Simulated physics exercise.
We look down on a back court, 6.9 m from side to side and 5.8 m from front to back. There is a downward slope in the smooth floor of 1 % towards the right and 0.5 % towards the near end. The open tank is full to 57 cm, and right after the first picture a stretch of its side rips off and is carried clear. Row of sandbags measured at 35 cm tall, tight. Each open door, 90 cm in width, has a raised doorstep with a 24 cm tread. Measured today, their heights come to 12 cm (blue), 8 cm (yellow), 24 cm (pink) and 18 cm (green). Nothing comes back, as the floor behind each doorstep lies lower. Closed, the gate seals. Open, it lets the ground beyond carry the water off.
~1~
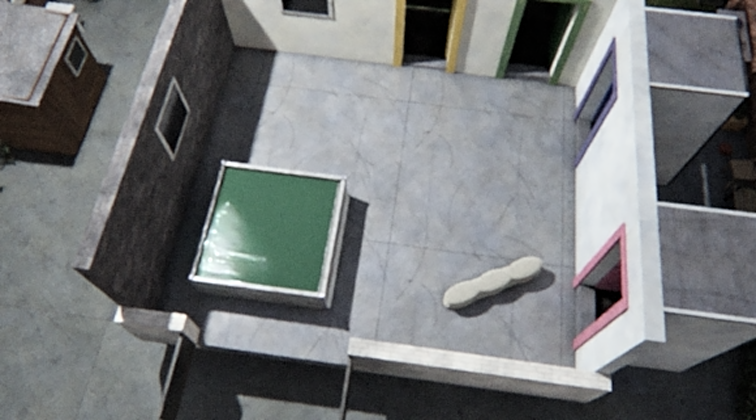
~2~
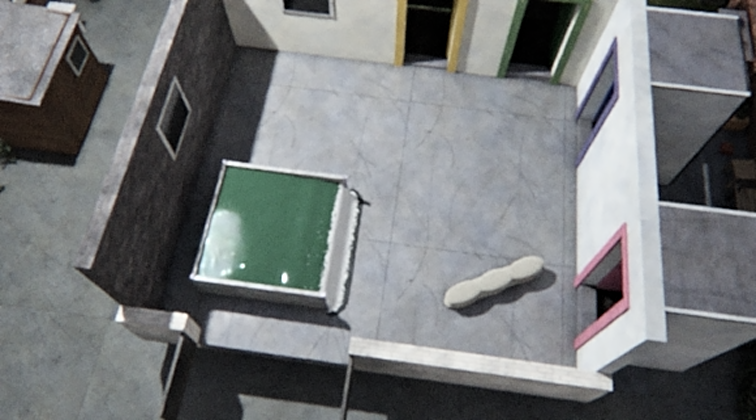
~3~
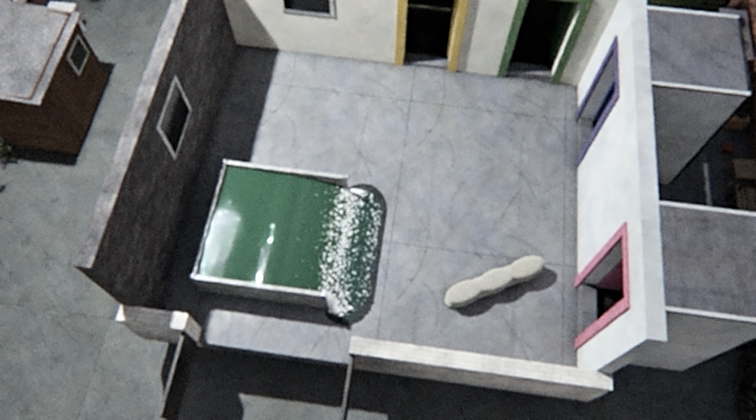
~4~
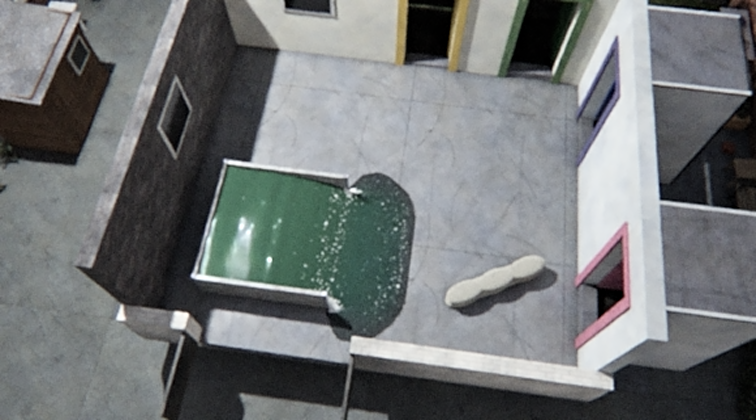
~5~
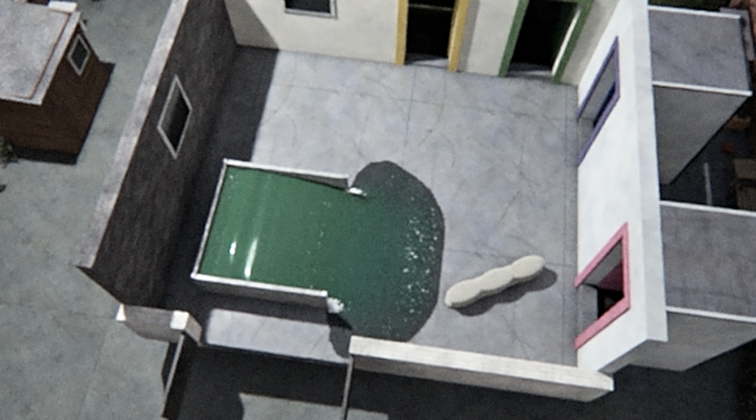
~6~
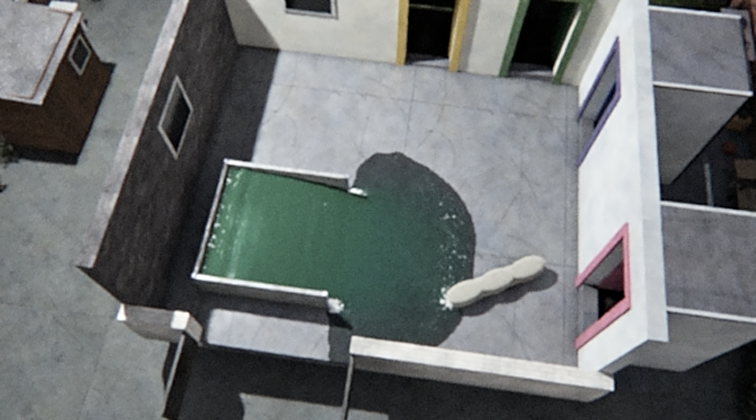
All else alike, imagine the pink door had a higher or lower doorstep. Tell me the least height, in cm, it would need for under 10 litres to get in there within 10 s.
You would need roughly 22 cm.
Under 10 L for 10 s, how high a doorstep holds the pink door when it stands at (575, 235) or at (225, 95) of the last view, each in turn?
About 30 cm, then about 7.5 cm.
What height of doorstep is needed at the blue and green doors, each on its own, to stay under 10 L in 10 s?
Some 15 cm for blue, some 21 cm for green.
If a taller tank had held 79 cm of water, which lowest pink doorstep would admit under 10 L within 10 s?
The step needs to be some 30 cm.
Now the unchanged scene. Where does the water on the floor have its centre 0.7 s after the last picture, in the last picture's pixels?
My guess is close to (343, 248).
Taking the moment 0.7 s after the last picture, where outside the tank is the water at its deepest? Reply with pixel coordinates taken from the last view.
(448, 287).
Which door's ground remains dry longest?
I'd say the yellow one.
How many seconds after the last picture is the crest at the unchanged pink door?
That happens close to 1.8 s on the clock.
Then, 0.7 s after the last picture water covers 35 % of the floor, deepest (30 cm) near (448, 287); it has not reached the pink door.
Then, 2.3 s after the last picture water covers 50 % of the floor, deepest (42 cm) near (577, 86); 25 cm at the pink door, 1 litre in over its 24 cm doorstep.
Then, 9.3 s after the last picture water covers 95 % of the floor, deepest (10 cm) near (577, 226); 9 cm at the pink door, 5 litres in over its 24 cm doorstep.
At the pink door as built, the water peaked near 26 cm, 1.9 s after the last picture.
Run again over the same 10 s with other heights there, 19 litres in over 19.5 cm, 2 litres over 27 cm. The limit of 10 litres is kept from about 22 cm up.
